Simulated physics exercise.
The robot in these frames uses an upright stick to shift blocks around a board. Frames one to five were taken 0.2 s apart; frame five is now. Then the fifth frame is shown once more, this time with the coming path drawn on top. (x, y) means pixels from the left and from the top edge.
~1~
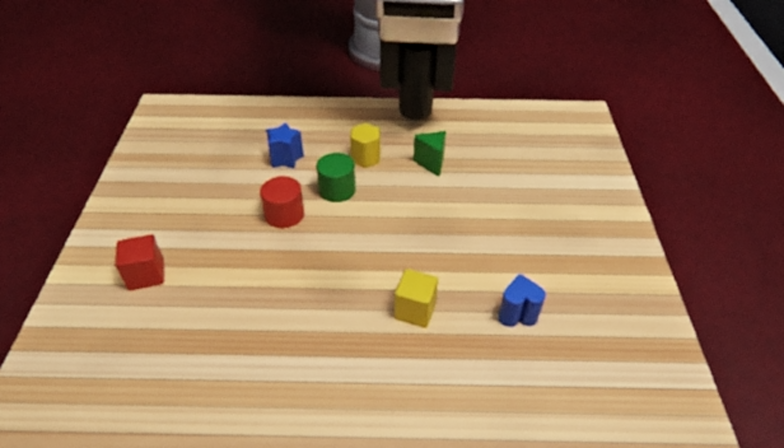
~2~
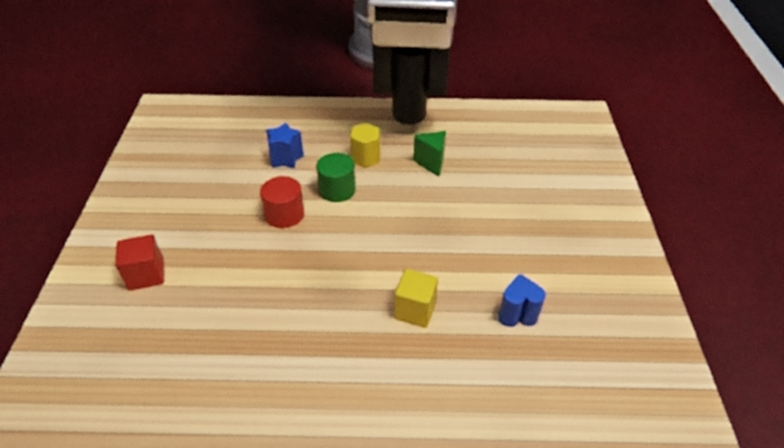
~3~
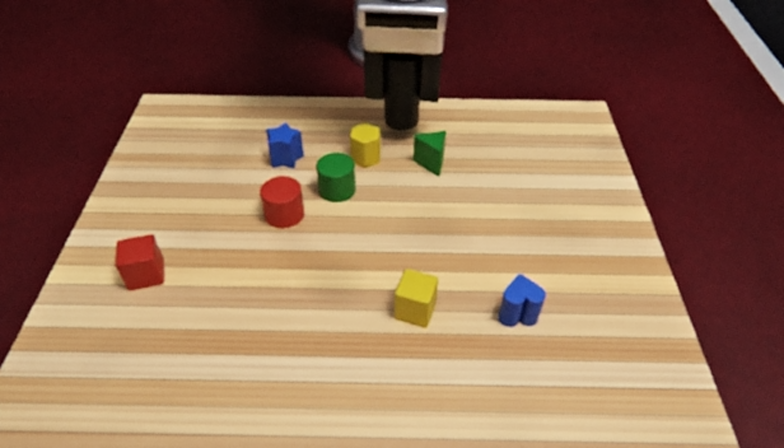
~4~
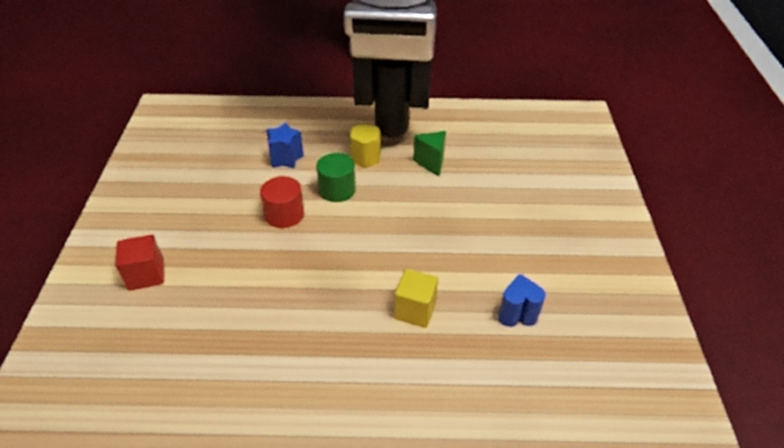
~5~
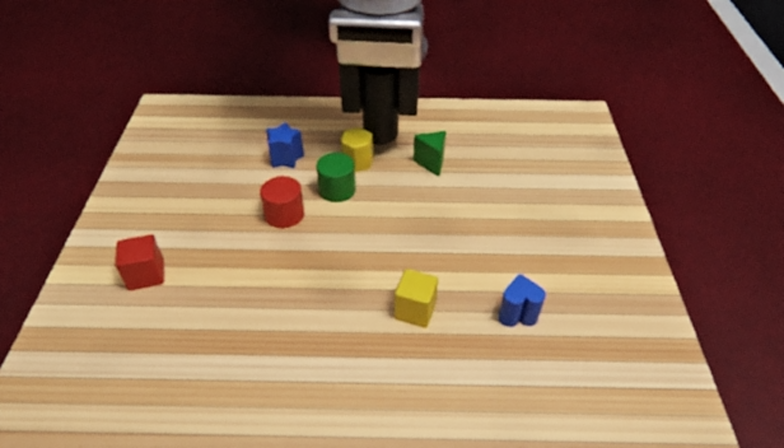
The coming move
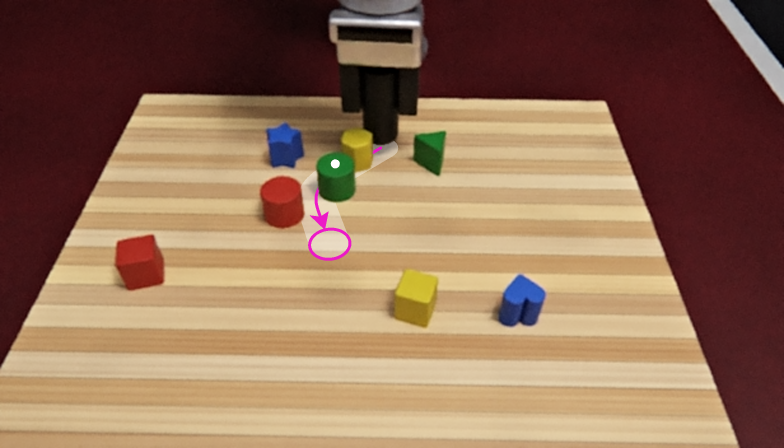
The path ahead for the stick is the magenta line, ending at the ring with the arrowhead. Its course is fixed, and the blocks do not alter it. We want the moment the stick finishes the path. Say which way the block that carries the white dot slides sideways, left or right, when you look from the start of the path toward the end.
Left side.
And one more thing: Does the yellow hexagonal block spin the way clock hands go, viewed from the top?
Yes, that is how it ends up.
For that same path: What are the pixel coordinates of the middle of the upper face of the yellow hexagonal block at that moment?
Top centre: (279, 167).
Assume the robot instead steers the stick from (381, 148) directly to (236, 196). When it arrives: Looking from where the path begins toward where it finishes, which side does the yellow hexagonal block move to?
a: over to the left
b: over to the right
a
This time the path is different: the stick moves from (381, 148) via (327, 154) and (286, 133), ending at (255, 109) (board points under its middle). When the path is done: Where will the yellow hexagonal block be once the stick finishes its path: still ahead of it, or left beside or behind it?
It comes off the stick's front.
Path on the board, from (381, 148) by way of (341, 171) and (316, 203) to (330, 244); the dot is on the green circle.
What follows on the original path. One third of the way, stick at (340, 158); green circle at (321, 177); yellow hexagonal block at (307, 155), turned 25° clockwise.
Two thirds of the way, stick at (315, 191); red circle at (273, 193); green circle at (317, 205); yellow hexagonal block at (279, 167), turned 55° clockwise.
At the end, stick at (329, 231); red circle at (273, 193); blue star block in place; green circle at (323, 250); yellow hexagonal block at (279, 167), turned 55° clockwise.
